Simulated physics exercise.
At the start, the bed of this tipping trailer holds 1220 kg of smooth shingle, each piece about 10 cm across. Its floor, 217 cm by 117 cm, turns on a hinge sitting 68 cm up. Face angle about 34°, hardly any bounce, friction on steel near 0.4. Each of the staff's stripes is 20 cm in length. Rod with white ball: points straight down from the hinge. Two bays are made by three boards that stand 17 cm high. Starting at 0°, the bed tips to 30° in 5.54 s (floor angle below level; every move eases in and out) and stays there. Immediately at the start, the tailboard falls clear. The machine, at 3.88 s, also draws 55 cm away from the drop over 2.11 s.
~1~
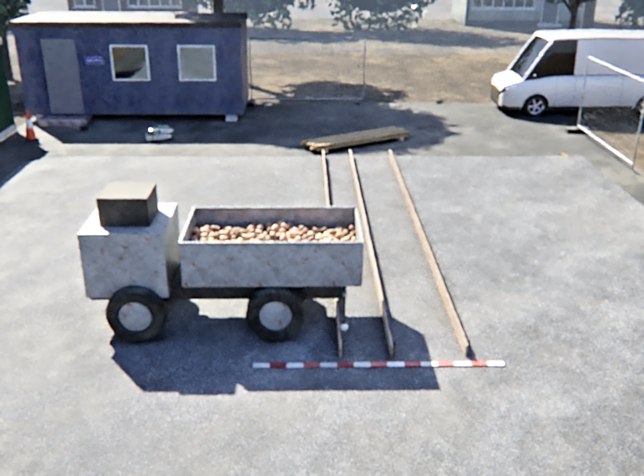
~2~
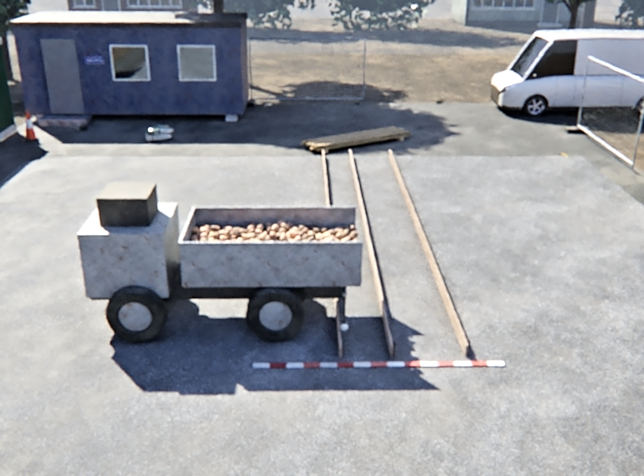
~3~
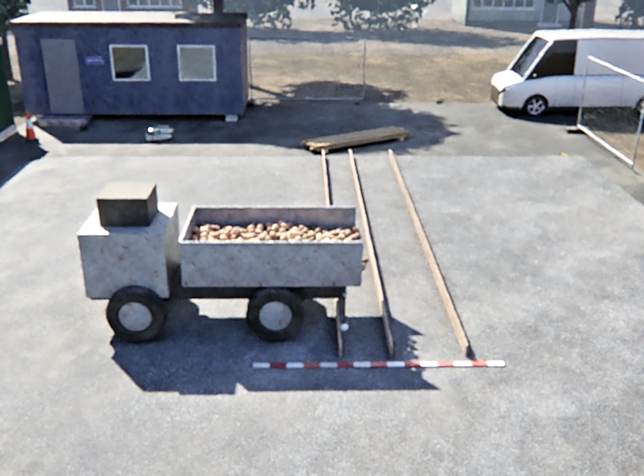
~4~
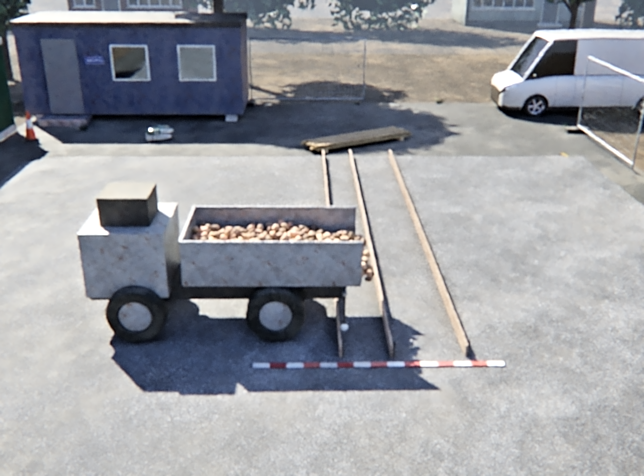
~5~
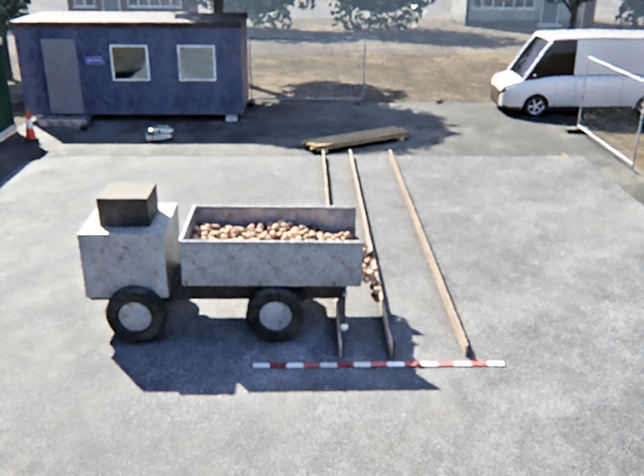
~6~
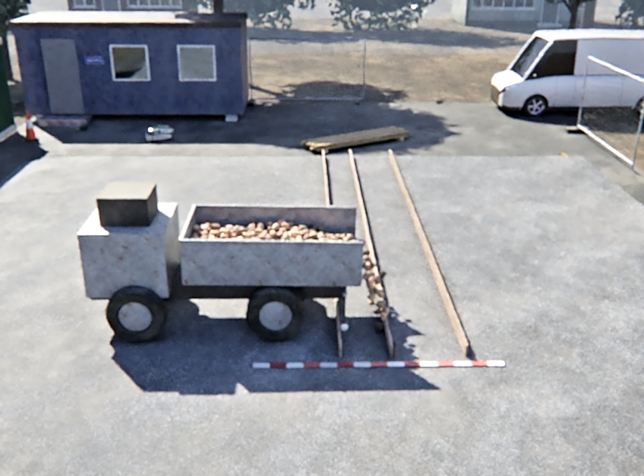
In this clip, a grey trailer heaped with brown stones stands almost motionless on a paved yard beside wooden boards and a red-and-white staff, while a few stones slip from the bed's right end and drop in a thin trickle.
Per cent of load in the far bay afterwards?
Roughly 55 percent.
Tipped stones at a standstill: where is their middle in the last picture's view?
I'd point to around (388, 307).
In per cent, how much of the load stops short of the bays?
About 0 per cent.
A little later the floor is at 25°; 42 % in the bed, 29 % in the near bay, 29 % in the far bay; the foremost stones are at (444, 310).
Then the floor is at 30°; 0 % in the bed, 1 % short of the bays, 44 % in the near bay, 55 % in the far bay, 1 % past the last board; the foremost stones are at (473, 307).
Later still the floor is at 30°; 0 % in the bed, 1 % short of the bays, 43 % in the near bay, 55 % in the far bay, 1 % past the last board; the foremost stones are at (476, 309).
In the end the floor is at 30°; 0 % in the bed, 1 % short of the bays, 43 % in the near bay, 55 % in the far bay, 1 % past the last board; the foremost stones are at (476, 309).
